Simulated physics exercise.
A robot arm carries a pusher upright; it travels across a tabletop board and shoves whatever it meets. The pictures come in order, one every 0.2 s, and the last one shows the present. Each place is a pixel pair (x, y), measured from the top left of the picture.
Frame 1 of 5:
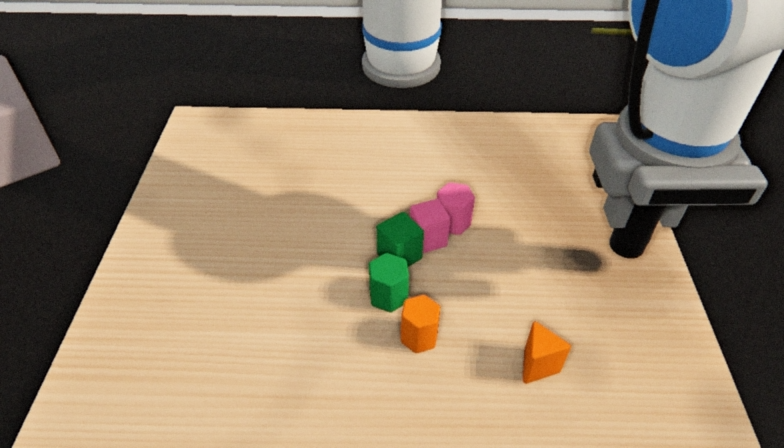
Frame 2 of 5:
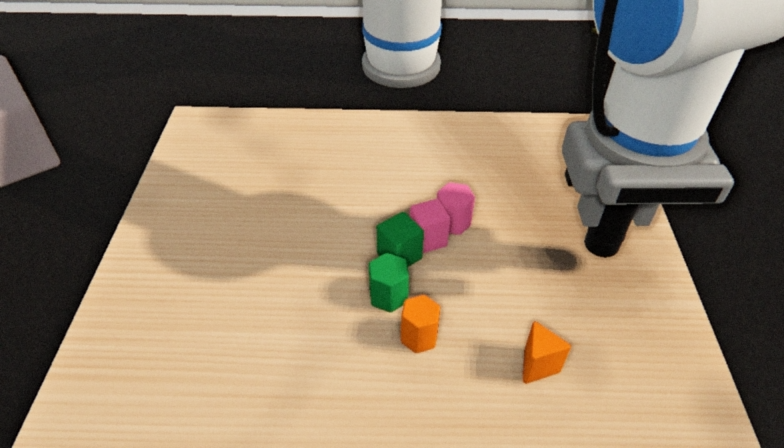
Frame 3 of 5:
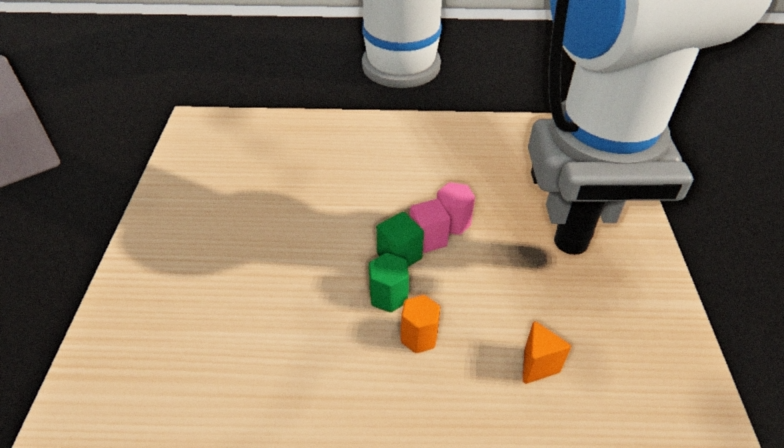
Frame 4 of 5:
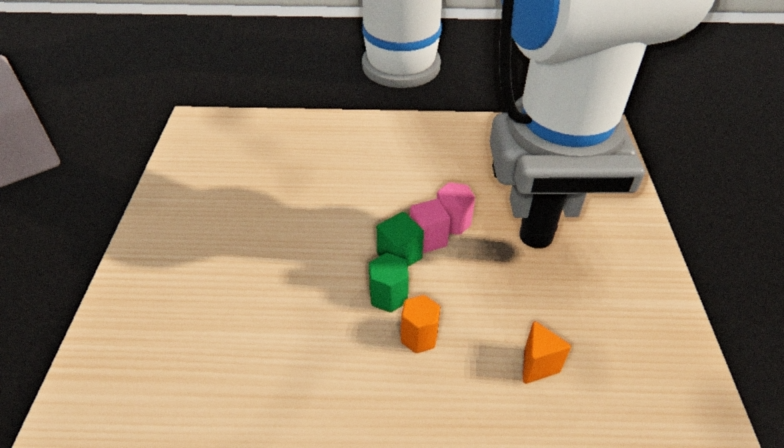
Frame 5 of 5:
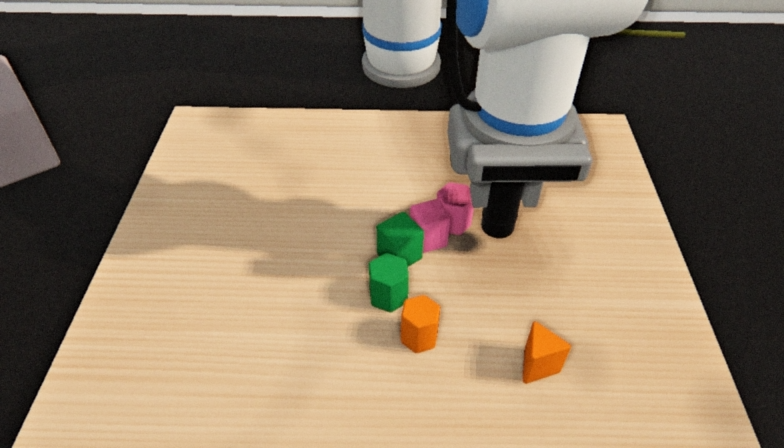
A robot arm with a black cylindrical pusher starts at the right side of a wooden table and slides steadily left above the surface. It draws close to the pink blocks beside the green ones, while all the blocks, including two orange ones nearer the front, stay still.
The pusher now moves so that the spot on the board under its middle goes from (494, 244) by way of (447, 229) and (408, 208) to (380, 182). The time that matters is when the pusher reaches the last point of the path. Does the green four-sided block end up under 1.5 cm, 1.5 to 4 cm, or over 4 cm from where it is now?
The answer is under 1.5 cm.
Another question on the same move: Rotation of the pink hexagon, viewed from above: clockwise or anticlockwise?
From above, it turns clockwise.
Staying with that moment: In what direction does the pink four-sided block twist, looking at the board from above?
The twist is anticlockwise.
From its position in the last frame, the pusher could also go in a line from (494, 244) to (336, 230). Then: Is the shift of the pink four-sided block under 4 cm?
In short: No.
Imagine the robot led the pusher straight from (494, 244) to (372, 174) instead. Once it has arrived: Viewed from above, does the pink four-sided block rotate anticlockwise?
Yes, it checks out.
What follows on the original path. One third of the way, pusher (448, 212); green four-sided block (395, 229); pink four-sided block (416, 209), turned 20° anticlockwise; pink hexagon (433, 180), turned 30° clockwise.
Two thirds of the way, pusher (408, 191); green four-sided block (389, 230), turned 20° anticlockwise; pink four-sided block (403, 207), turned 35° anticlockwise; pink hexagon (407, 157), turned 75° clockwise.
At the end, pusher (380, 165); green four-sided block (389, 230), turned 20° anticlockwise; pink four-sided block (403, 207), turned 35° anticlockwise; pink hexagon (399, 139), turned 150° clockwise.
